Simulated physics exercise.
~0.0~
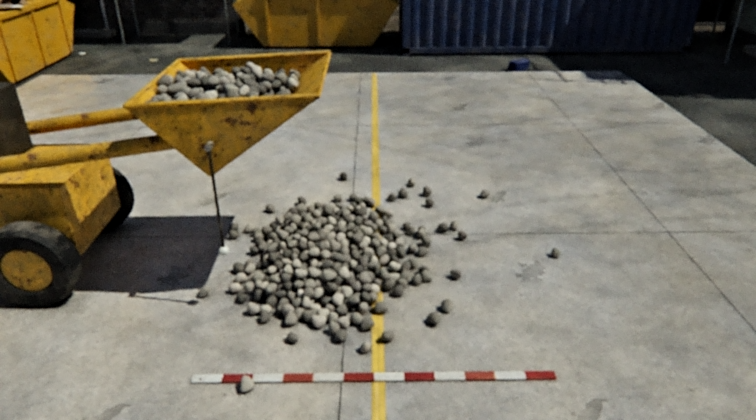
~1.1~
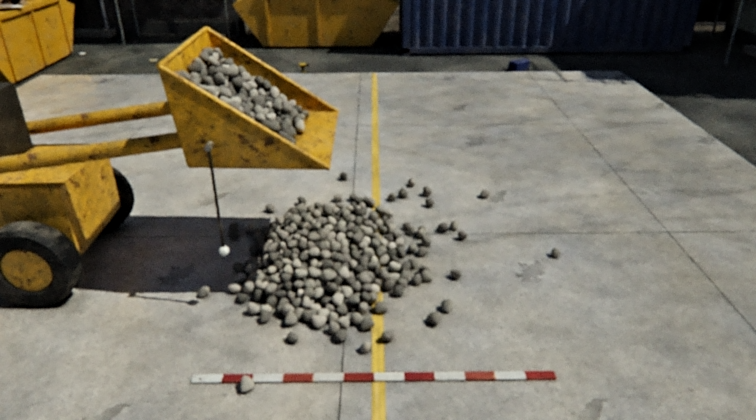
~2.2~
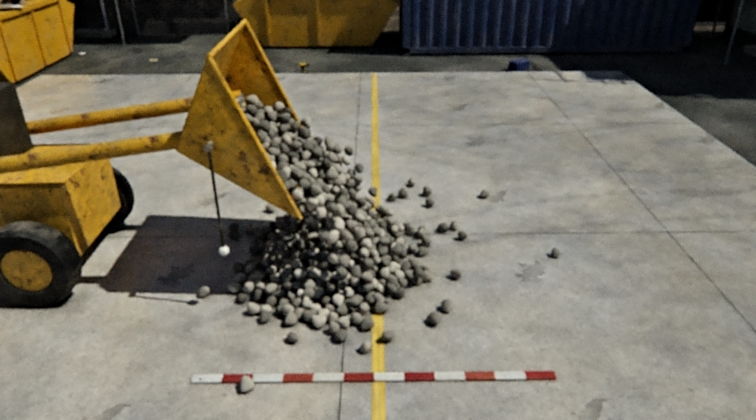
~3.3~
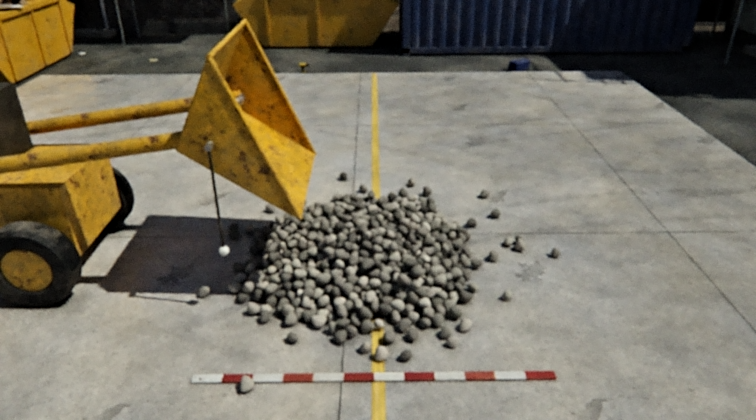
On a concrete yard, a yellow loader tips its bucket and empties grey cobbles onto a pile.
